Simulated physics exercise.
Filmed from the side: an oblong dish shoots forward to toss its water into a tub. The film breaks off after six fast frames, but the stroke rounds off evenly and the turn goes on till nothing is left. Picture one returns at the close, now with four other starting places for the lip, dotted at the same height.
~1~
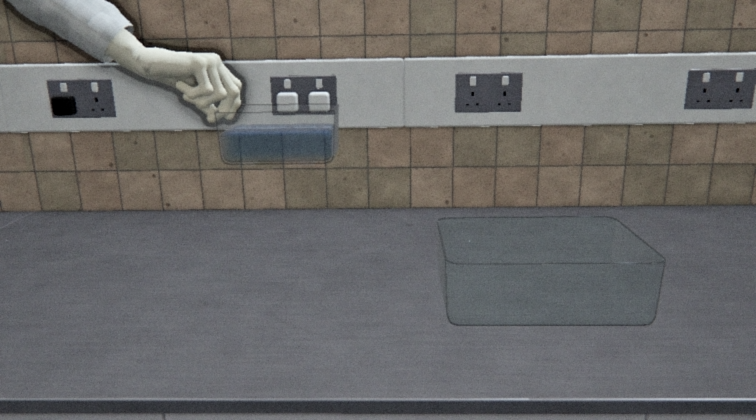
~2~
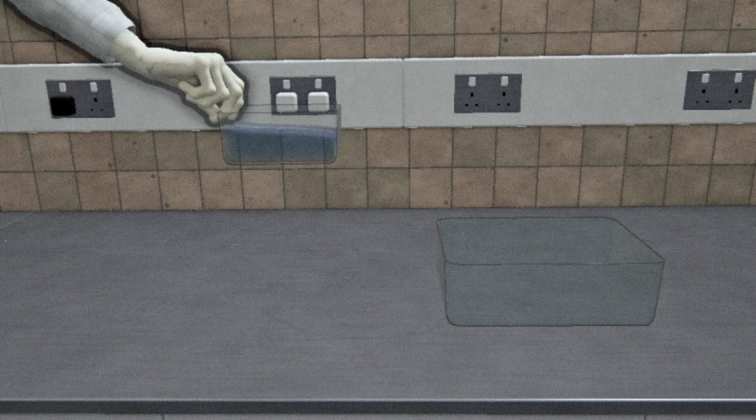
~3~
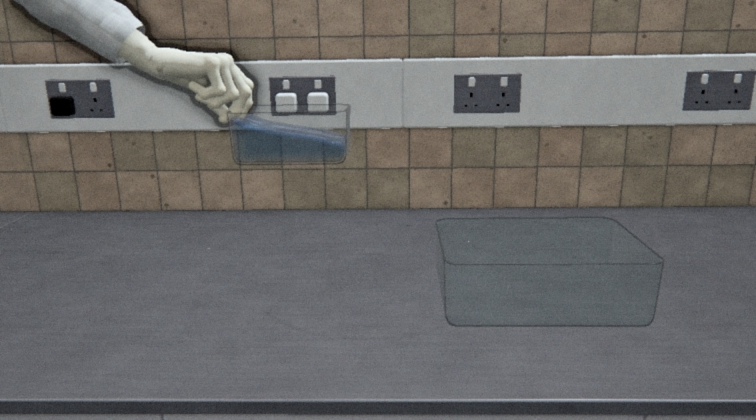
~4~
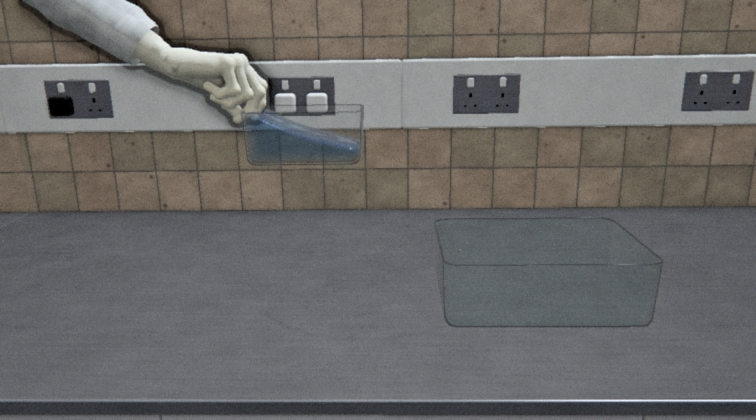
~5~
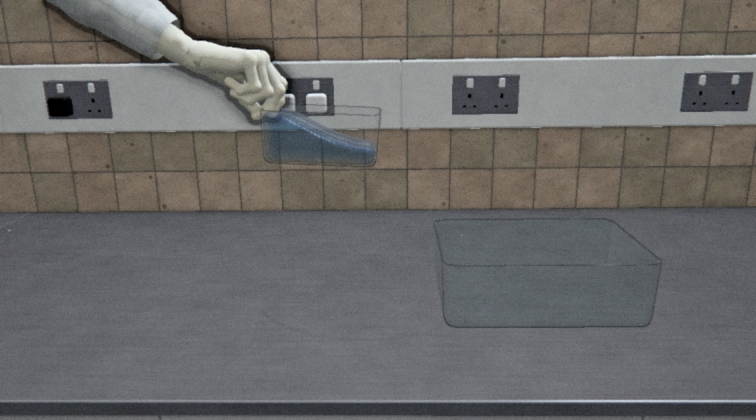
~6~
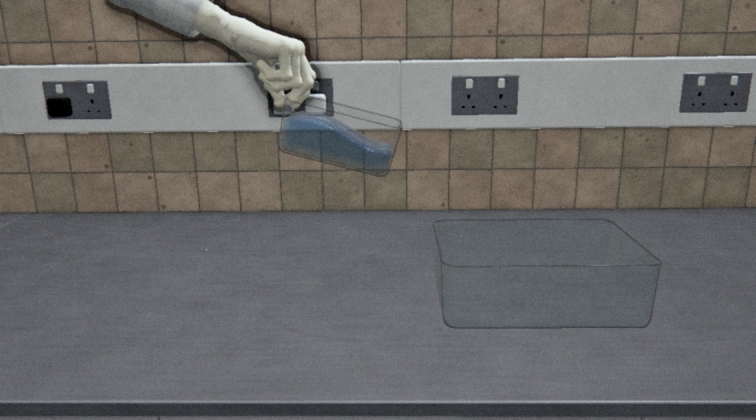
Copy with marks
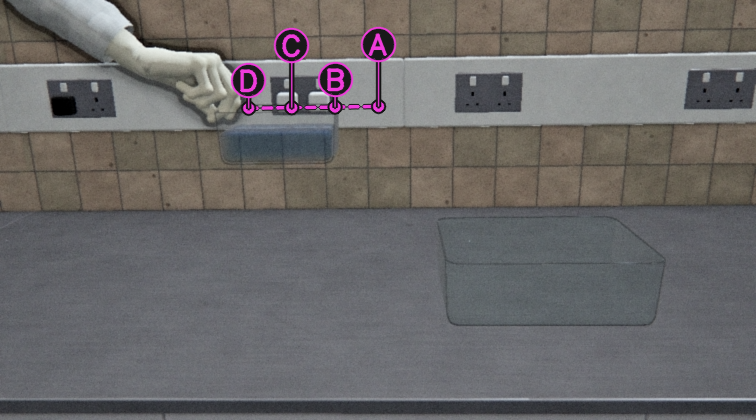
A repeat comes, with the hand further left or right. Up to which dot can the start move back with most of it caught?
I would pick place C.
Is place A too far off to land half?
No.
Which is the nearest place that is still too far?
D.
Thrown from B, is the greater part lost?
No, not at all.
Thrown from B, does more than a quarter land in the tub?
Yes, it does.
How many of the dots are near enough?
Three of the four.
On the marked copy, A at (378, 106); B at (335, 107); C at (291, 107); D at (248, 108).
For place A, about 82 % lands in the tub, 5 % falls short and 12 % goes beside or beyond.
For place B, about 82 % lands in the tub, 10 % falls short and 8 % goes beside or beyond.
For place C, about 66 % lands in the tub, 27 % falls short and 7 % goes beside or beyond.
For place D, about 28 % lands in the tub, 68 % falls short and 4 % goes beside or beyond.
